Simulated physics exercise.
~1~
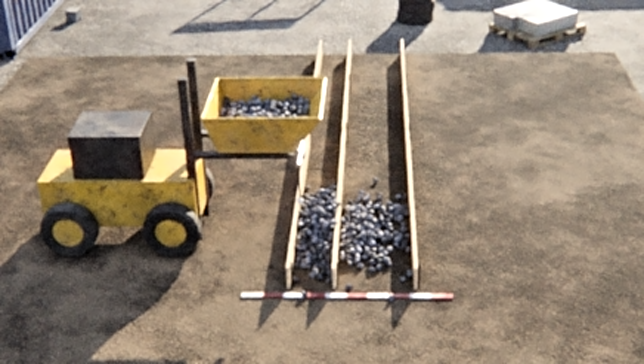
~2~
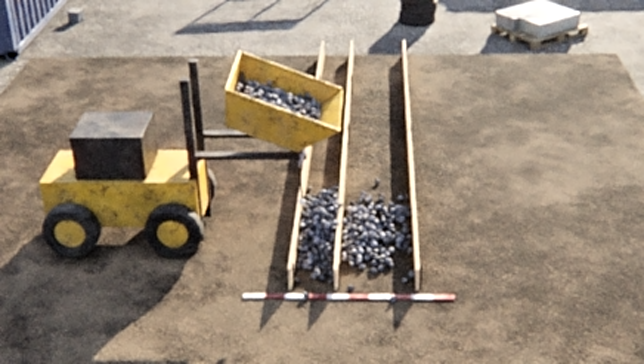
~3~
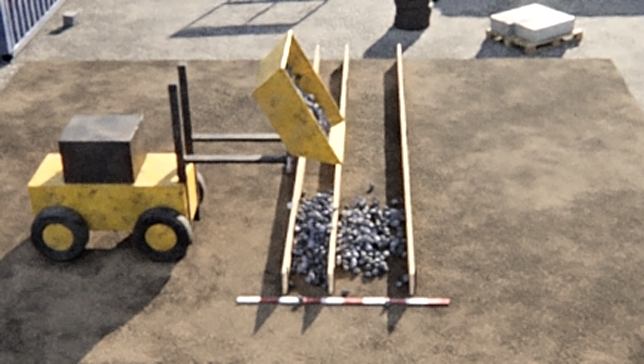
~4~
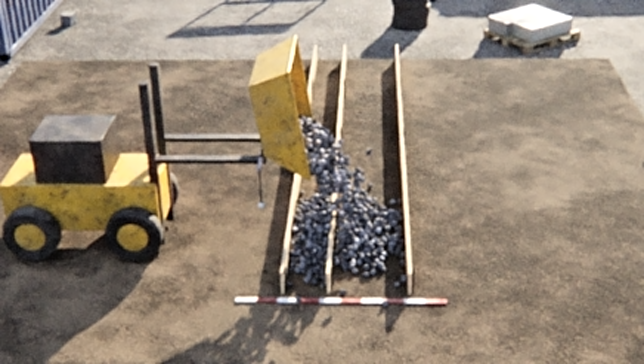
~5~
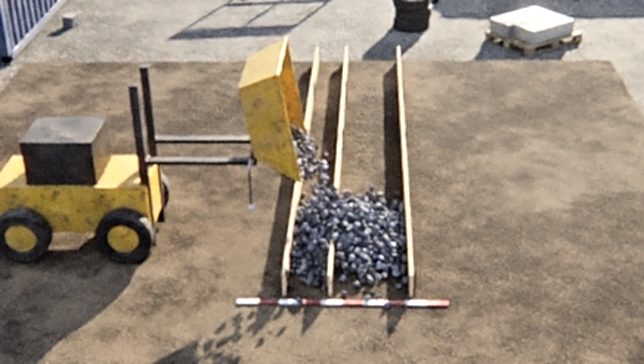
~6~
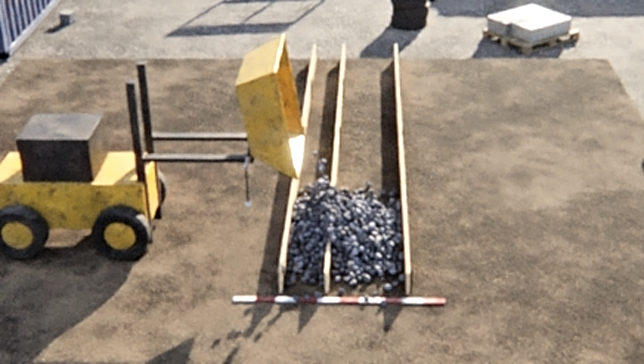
A yellow loader raised and tilted its skip of grey stones over the wooden boards, then backed away to the left as the stones poured out, and it ended with the skip empty and steeply tipped beside a bigger heap spread across both bays.
